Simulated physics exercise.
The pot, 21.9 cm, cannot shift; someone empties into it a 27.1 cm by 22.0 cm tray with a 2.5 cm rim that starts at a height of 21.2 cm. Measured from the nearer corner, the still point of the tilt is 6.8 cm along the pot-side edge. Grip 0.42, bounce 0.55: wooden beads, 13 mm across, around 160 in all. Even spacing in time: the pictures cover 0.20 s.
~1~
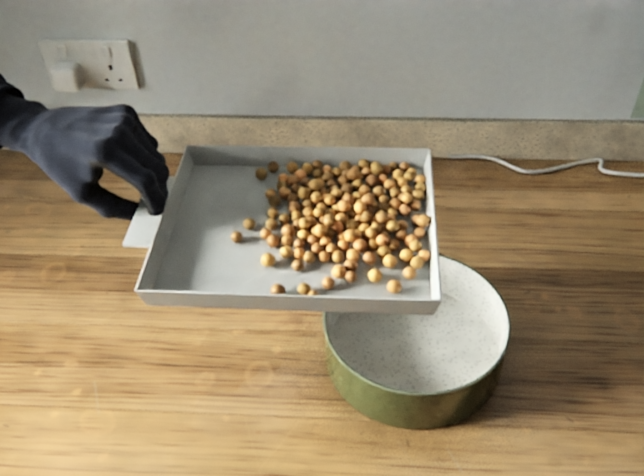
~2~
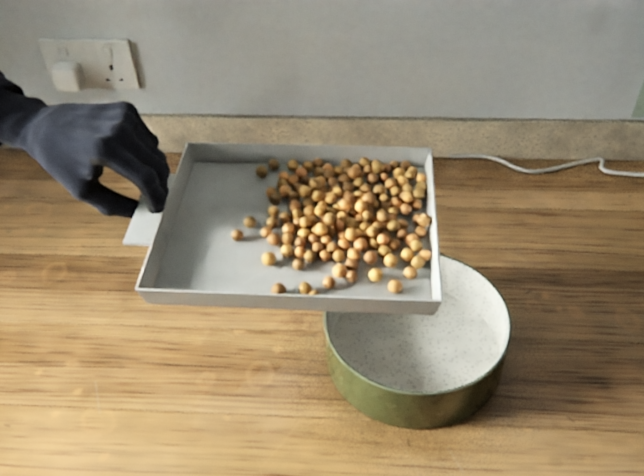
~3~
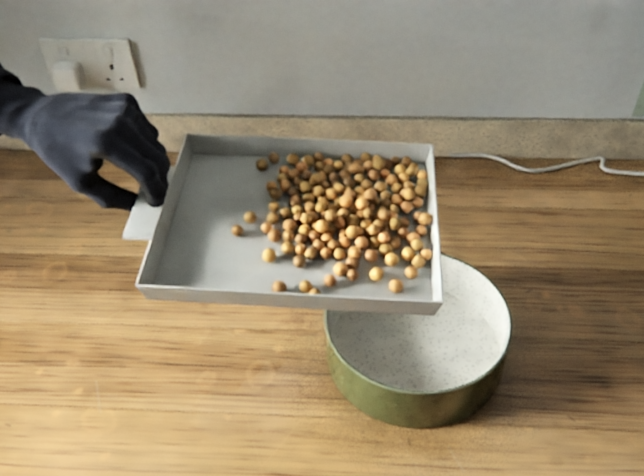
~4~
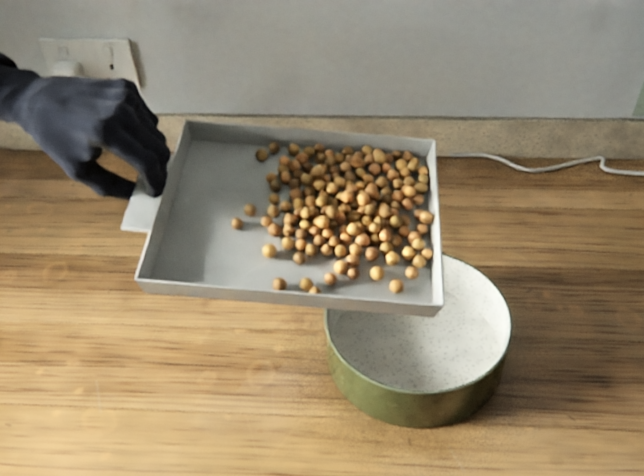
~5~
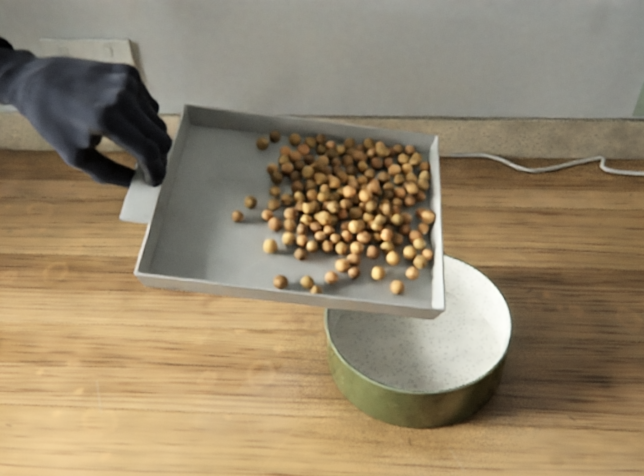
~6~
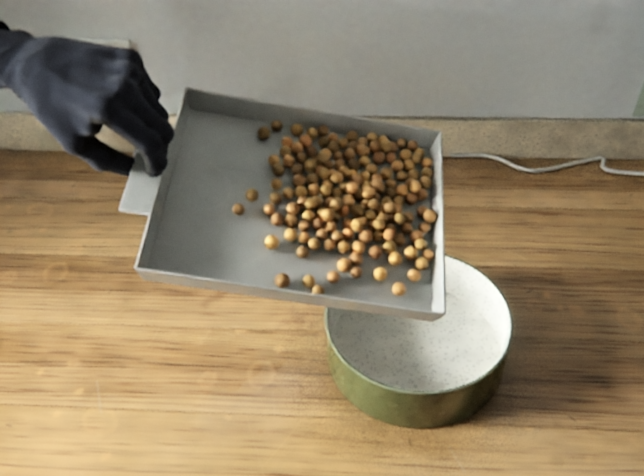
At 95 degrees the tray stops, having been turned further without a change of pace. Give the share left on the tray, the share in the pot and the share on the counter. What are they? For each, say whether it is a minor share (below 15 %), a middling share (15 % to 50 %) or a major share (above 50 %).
Left on the tray: It's going to get a small sliver of the load; pot: It's going to get a small sliver of the load; counter: It's going to get the main portion of the load.
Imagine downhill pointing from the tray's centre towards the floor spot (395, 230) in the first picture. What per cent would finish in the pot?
Roughly 55 per cent.
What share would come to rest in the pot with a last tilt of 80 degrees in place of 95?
It would land at about 5 percent.
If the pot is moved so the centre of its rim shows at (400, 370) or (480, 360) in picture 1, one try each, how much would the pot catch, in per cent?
85 % and 70 %.
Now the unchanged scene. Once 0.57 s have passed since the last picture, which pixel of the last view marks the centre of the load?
At about (418, 253).
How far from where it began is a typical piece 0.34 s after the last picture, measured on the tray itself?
5 cm.
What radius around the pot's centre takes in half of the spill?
About 24 cm from the centre.
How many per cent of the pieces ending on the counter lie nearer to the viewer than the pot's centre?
About 100 per cent.
Then, 0.34 s after the last picture, tilt 54 degrees; the tray holds 100 %, the pot 0 %.
Then, 0.57 s after the last picture, tilt 81 degrees; the tray holds 90 %, the pot 0 %.
Then, 0.91 s after the last picture, tilt 95 degrees; the tray holds 10 %, the pot 5 %.
In the end, tray 0 %, pot 5 %, counter 95 %.
